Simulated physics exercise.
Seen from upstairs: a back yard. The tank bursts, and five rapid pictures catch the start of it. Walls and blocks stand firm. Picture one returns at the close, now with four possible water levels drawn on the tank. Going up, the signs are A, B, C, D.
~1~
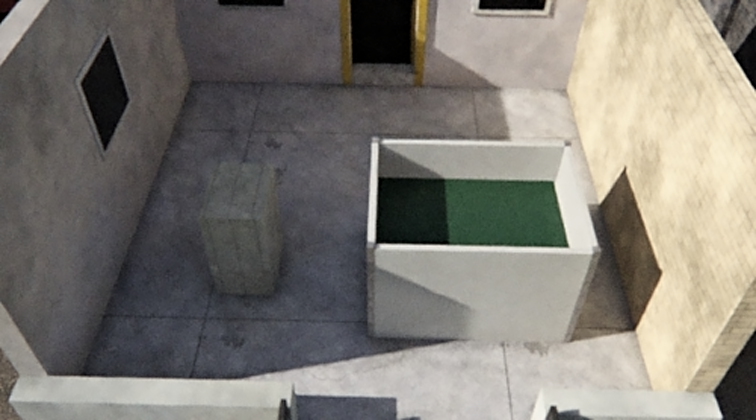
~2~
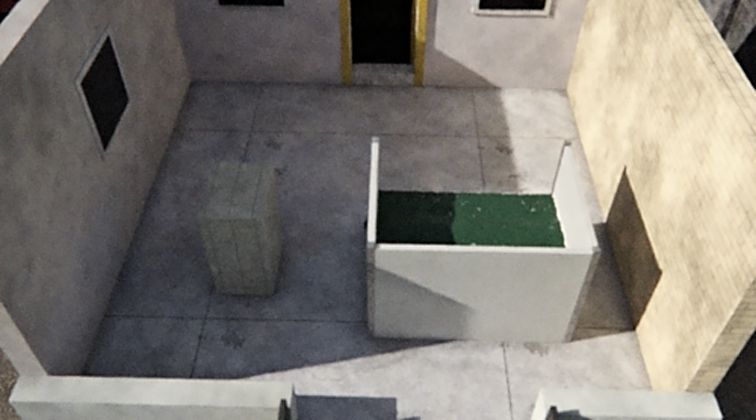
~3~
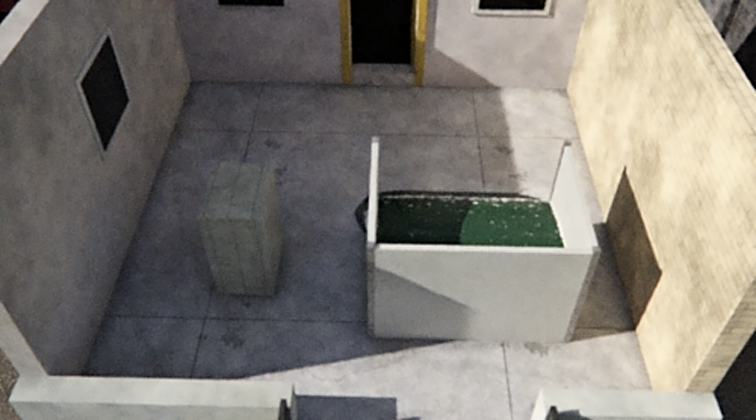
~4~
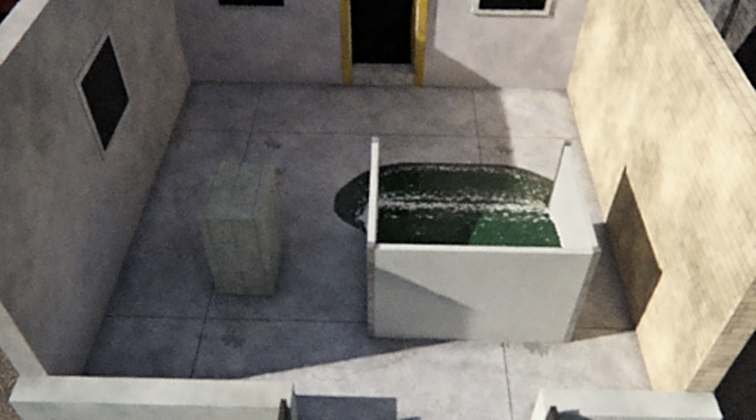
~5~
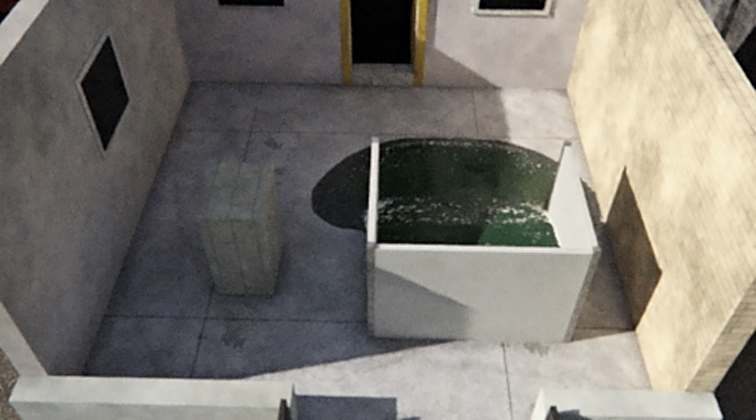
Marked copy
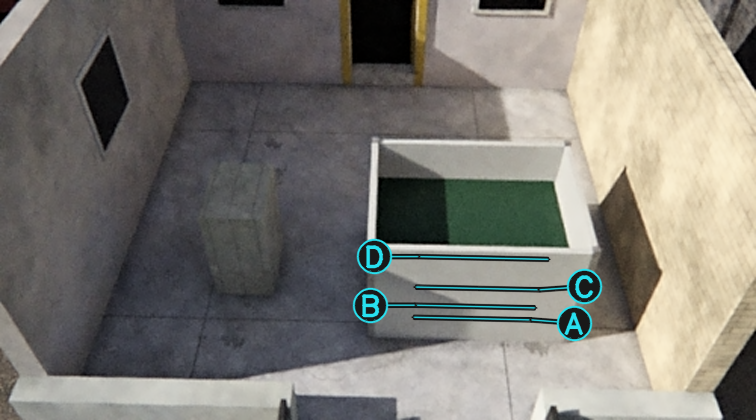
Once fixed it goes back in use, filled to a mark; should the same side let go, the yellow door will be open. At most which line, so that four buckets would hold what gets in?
B will do.
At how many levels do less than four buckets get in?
Two of the four.
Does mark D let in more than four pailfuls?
Yes.
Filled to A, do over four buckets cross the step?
No.
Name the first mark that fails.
That is mark C.
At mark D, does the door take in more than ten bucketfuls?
Yes, it does.
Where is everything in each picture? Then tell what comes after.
Water in the tank at rest, its middle at (472, 225); foot of the yellow doorway at (383, 85); open gate at (417, 382), in the first picture.
Water covers 2 % of the ground, its front hidden from here, in the second picture.
Water covers 5 % of the ground, its front hidden from here, in the third picture.
Front seen at (345, 193), 11 % of the ground wet, in the fourth picture.
Front seen at (343, 166), 18 % of the ground wet, in the fifth picture.
On the marked copy, A at (472, 318); B at (474, 306); C at (477, 288); D at (482, 258); from the bottom up A, B, C, D.
If A is chosen, nothing gets over.
If B is chosen, a bucket or two gets in.
If C is chosen, about 9 bucketfuls get in.
If D is chosen, dozens of bucketfuls pour in.
